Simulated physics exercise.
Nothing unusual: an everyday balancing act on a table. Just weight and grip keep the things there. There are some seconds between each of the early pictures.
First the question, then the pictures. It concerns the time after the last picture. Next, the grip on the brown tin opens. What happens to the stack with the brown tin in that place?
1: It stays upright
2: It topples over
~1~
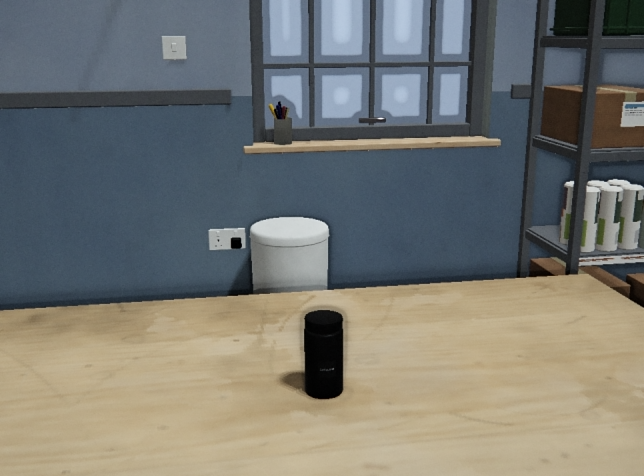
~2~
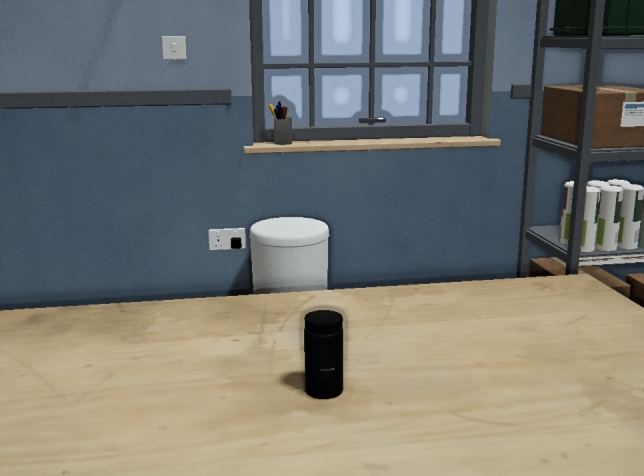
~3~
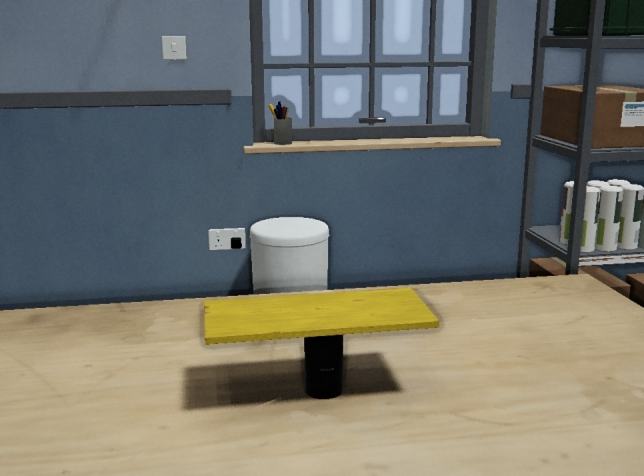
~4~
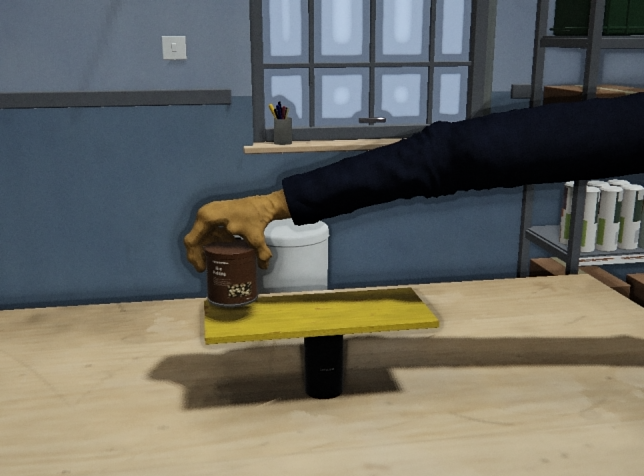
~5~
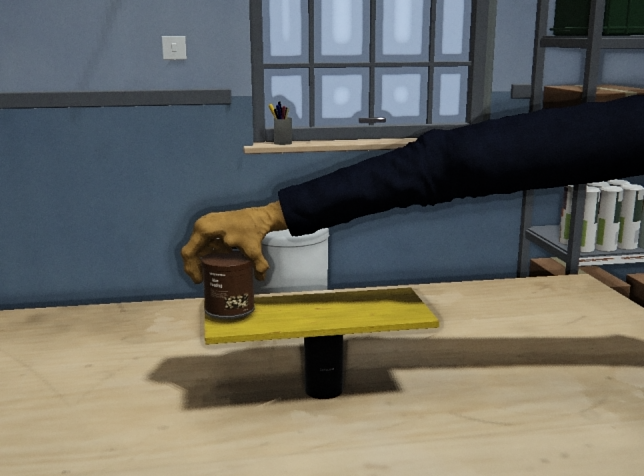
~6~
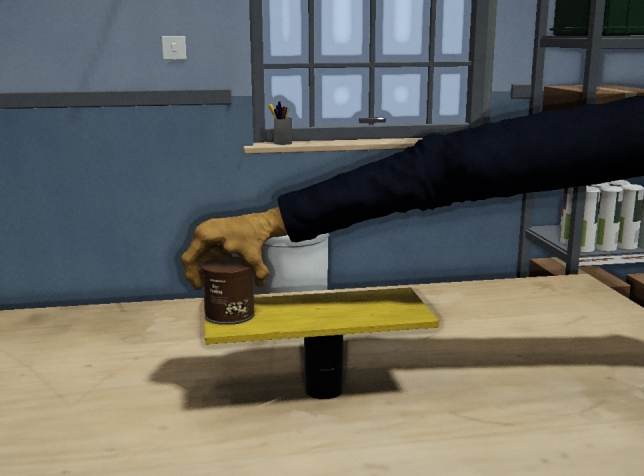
2.
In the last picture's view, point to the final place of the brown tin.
Near (165, 380).
Then, 0.30 s on from there, brown tin now fallen; yellow board turned 45° from how it was put.
Then, 0.40 s on from there, yellow board turned 57° from how it was put.
Then, 0.50 s on from there, yellow board turned 45° from how it was put.
Then, 1.20 s on from there, yellow board turned 36° from how it was put.
In the end, fallen, brown tin; toppled in the stack, yellow board; black jar unmoved. At the end, from the last picture's camera, brown tin near (165, 380). The stack gives way.
